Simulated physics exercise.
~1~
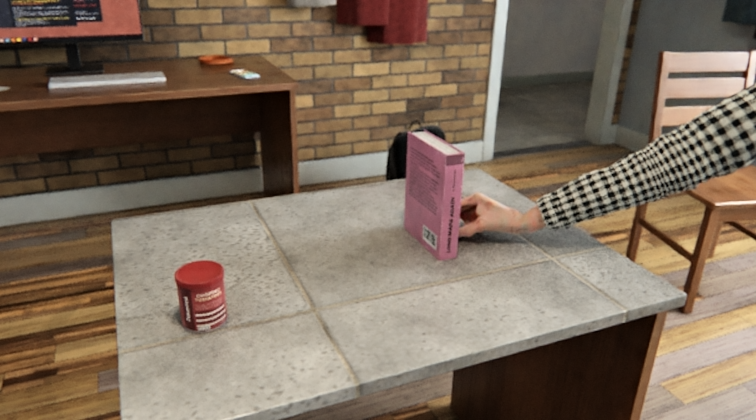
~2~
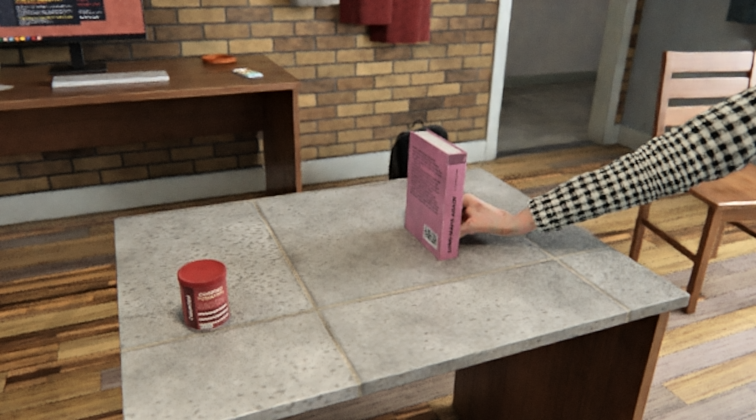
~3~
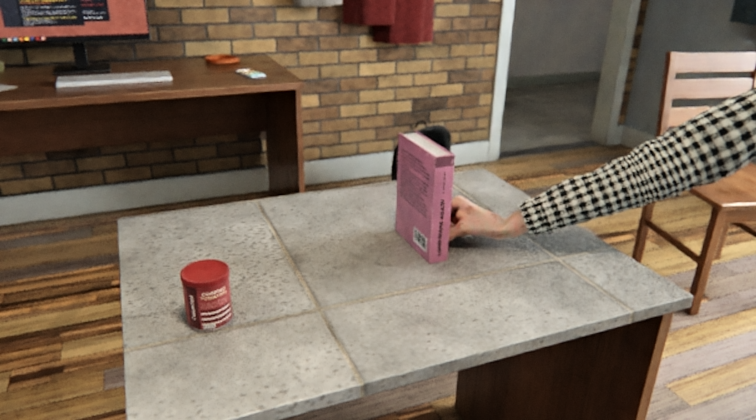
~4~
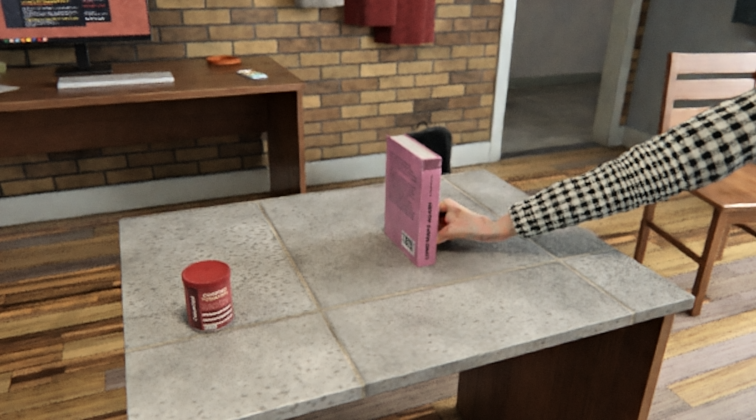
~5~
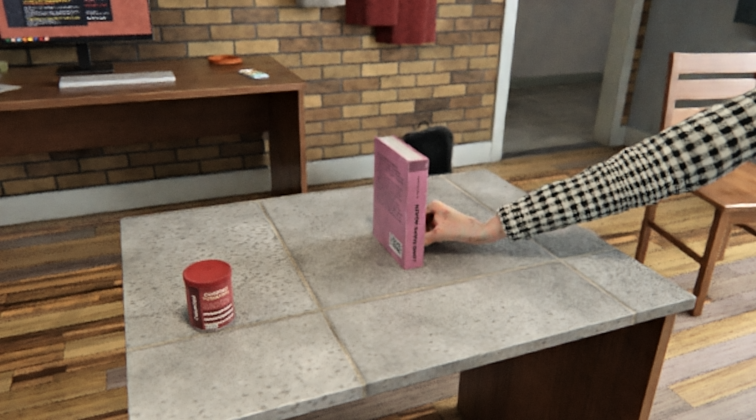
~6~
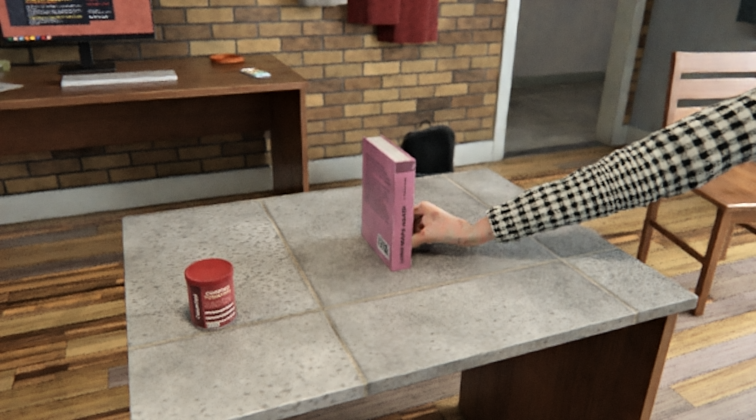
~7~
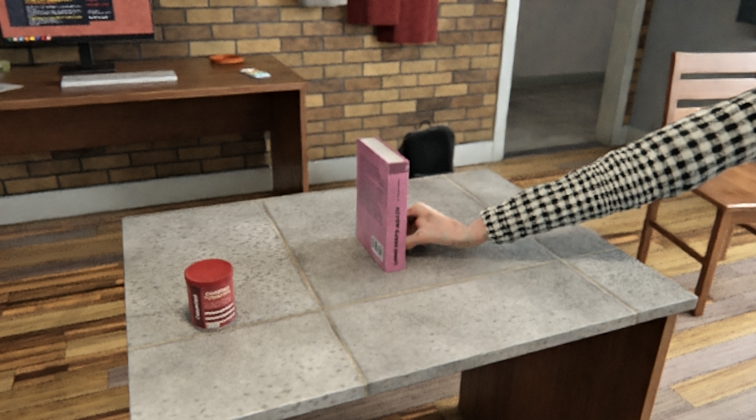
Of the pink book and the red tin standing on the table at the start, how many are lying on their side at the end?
None of them are. The pink book has moved to the left but still stands upright, and the red tin is still standing too.
